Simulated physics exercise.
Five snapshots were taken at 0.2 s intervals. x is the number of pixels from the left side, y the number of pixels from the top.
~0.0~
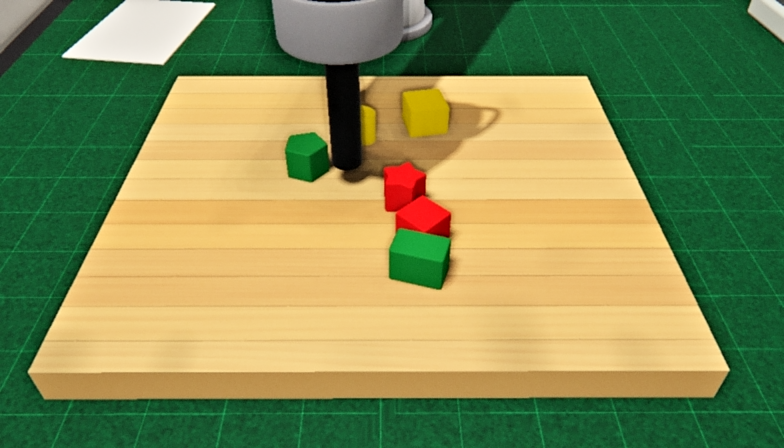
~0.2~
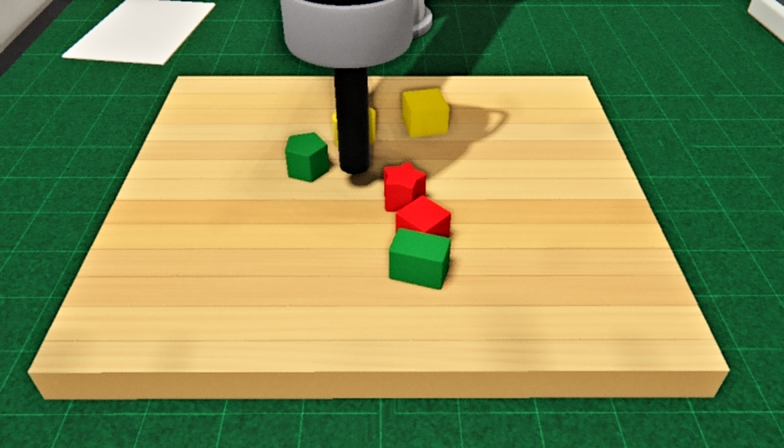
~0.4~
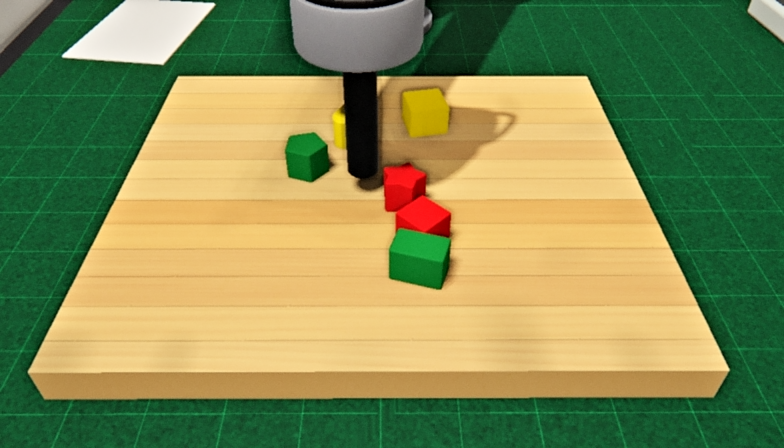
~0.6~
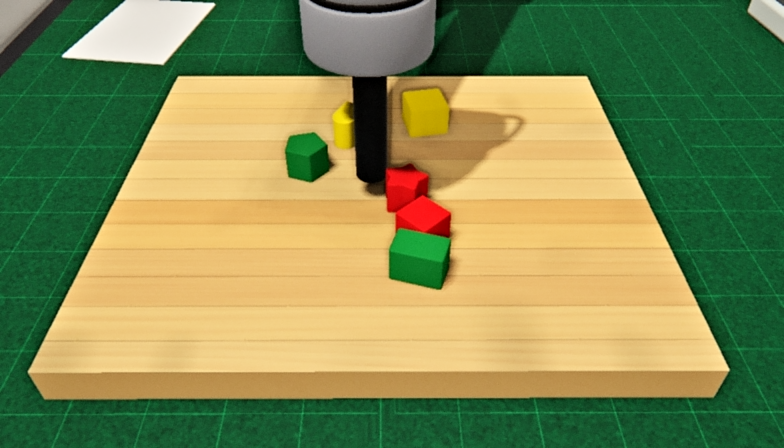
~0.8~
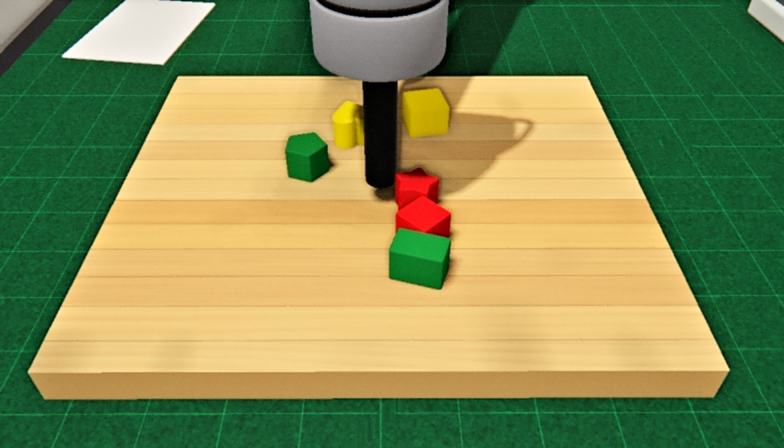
Black bar sliding right and slightly toward the viewer on a wooden board, nudging a red star-shaped block a little rightward.
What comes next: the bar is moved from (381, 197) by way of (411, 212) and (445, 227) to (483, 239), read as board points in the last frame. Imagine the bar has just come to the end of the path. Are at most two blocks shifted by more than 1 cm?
It seems so.
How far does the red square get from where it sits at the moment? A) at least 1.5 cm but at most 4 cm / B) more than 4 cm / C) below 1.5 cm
It's A.
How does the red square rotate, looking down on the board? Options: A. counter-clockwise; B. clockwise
(B)
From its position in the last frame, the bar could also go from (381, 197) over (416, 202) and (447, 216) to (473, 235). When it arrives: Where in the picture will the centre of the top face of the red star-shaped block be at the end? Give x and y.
The spot you're after is about (507, 221) in the image.
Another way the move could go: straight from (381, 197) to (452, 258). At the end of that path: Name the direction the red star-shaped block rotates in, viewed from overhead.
The sense of turning is anti-clockwise.
On the path given first. One third of the way, bar at (412, 196); red star-shaped block at (446, 186).
Two thirds of the way, bar at (446, 209); red star-shaped block at (478, 190), turned 15° anticlockwise; red square at (443, 222), turned 60° clockwise.
At the end, bar at (485, 222); green pentagonal block not moved; red star-shaped block at (498, 191), turned 55° anticlockwise; green oblong at (419, 247); red square at (448, 226), turned 70° clockwise.
